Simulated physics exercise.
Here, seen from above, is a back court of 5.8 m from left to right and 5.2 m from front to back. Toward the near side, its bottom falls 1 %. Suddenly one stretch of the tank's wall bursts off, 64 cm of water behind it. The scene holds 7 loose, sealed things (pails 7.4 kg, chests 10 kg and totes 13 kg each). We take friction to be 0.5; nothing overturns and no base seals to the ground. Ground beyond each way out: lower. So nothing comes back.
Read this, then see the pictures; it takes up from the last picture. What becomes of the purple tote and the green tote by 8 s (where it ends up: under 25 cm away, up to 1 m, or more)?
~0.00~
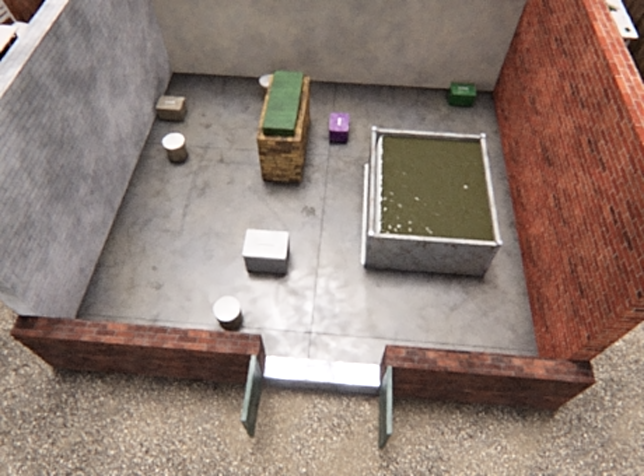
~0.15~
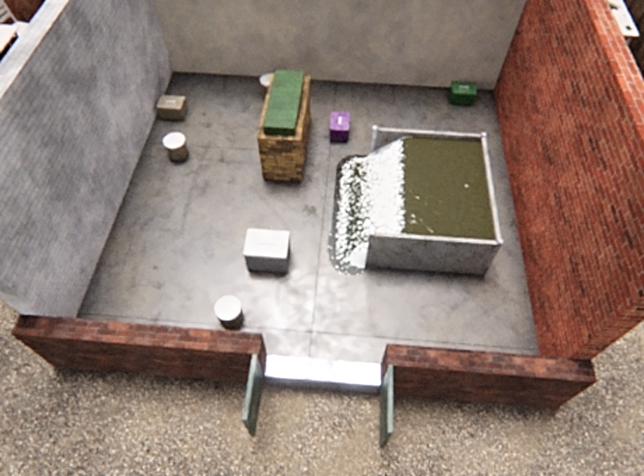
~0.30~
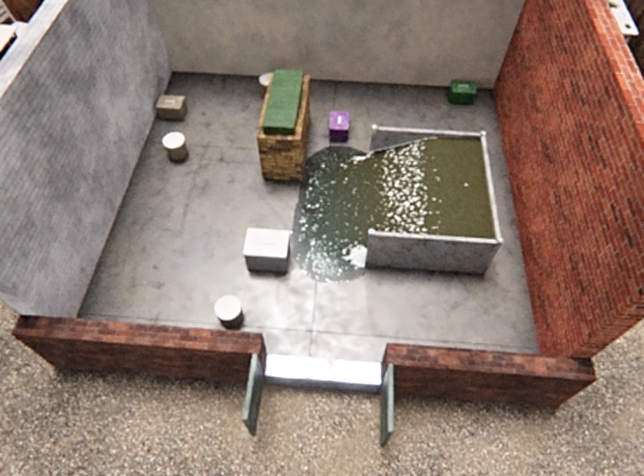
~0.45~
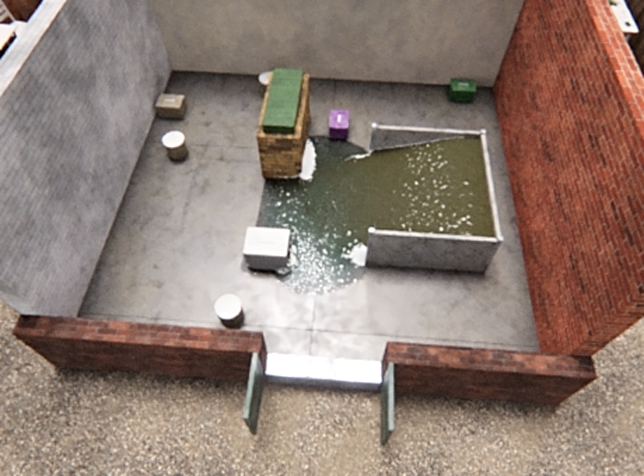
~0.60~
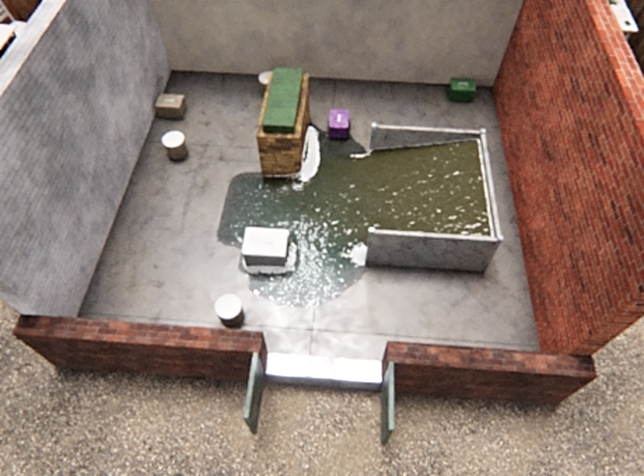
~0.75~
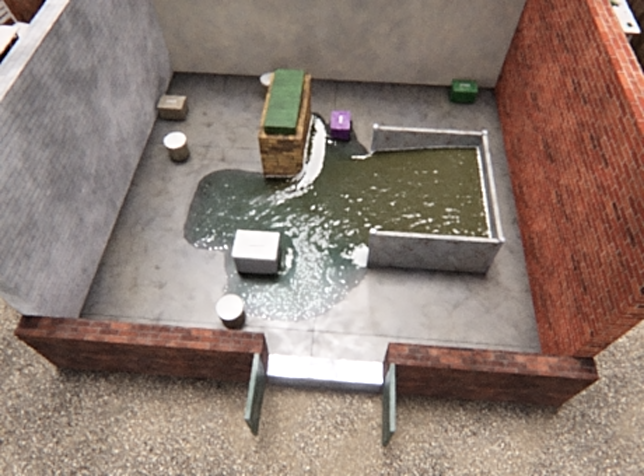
One by one: The purple tote shifts a short distance. The green tote remains where it was.
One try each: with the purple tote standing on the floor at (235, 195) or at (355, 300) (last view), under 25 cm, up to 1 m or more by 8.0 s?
Results, in order: Borne far off, then essentially stationary.
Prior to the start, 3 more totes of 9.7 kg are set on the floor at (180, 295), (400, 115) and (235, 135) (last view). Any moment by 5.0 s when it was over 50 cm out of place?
Well, in that order it's higher, lower and lower.
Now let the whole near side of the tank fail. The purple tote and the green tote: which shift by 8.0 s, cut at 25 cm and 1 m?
Then the purple tote remains roughly in place and the green tote goes a great distance.
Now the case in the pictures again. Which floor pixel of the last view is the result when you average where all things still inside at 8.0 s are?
Mean floor pixel: About (325, 156).
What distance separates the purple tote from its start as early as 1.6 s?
Around 30 centimetres.
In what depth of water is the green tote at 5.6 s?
The depth there is around 3 cm.
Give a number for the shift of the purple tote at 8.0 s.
It's about 60 cm away.
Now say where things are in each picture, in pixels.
The first picture shows the purple tote at (339, 122) rests on the ground; the green tote at (463, 89), on the bottom; water covers 2.7 m2; 0 of 7 have shifted.
The second picture shows the purple tote at (340, 121) rests on the ground; the green tote at (464, 87) rests on the ground; water covers 3.8 m2; 0 of 7 have shifted.
The third picture shows the purple tote at (339, 120) rests on the ground; the green tote at (464, 86), on the bottom; 5.0 m2 under water; 0 of 7 have shifted.
The fourth picture shows the purple tote at (339, 119), on the bottom; the green tote at (463, 85) rests on the ground; water covers 6.1 m2; 0 of 7 have shifted.
The fifth picture shows the purple tote at (339, 118), on the bottom; the green tote at (463, 84) rests on the ground; 7.3 m2 under water; 0 of 7 have shifted.
The sixth picture shows the purple tote at (341, 120) rests on the ground; the green tote at (465, 85) rests on the ground; water covers 8.6 m2; 1 of 7 have shifted.
After 1.6 s the purple tote is near (357, 114), 0.3 m from its start, aground; the green tote is near (465, 85), 0.0 m from its start, aground; 0 of 7 are out; 1 afloat.
After 3.6 s the purple tote is near (373, 110), 0.6 m from its start, aground; the green tote is near (465, 85), 0.0 m from its start, aground; 0 of 7 are out; 2 afloat.
After 5.6 s the purple tote is near (373, 110), 0.6 m from its start, aground; the green tote is near (465, 85), 0.0 m from its start, aground; 0 of 7 are out; 3 afloat.
After 8.0 s the purple tote is near (373, 110), 0.6 m from its start, aground; the green tote is near (465, 85), 0.0 m from its start, aground; 0 of 7 are out; 1 afloat.
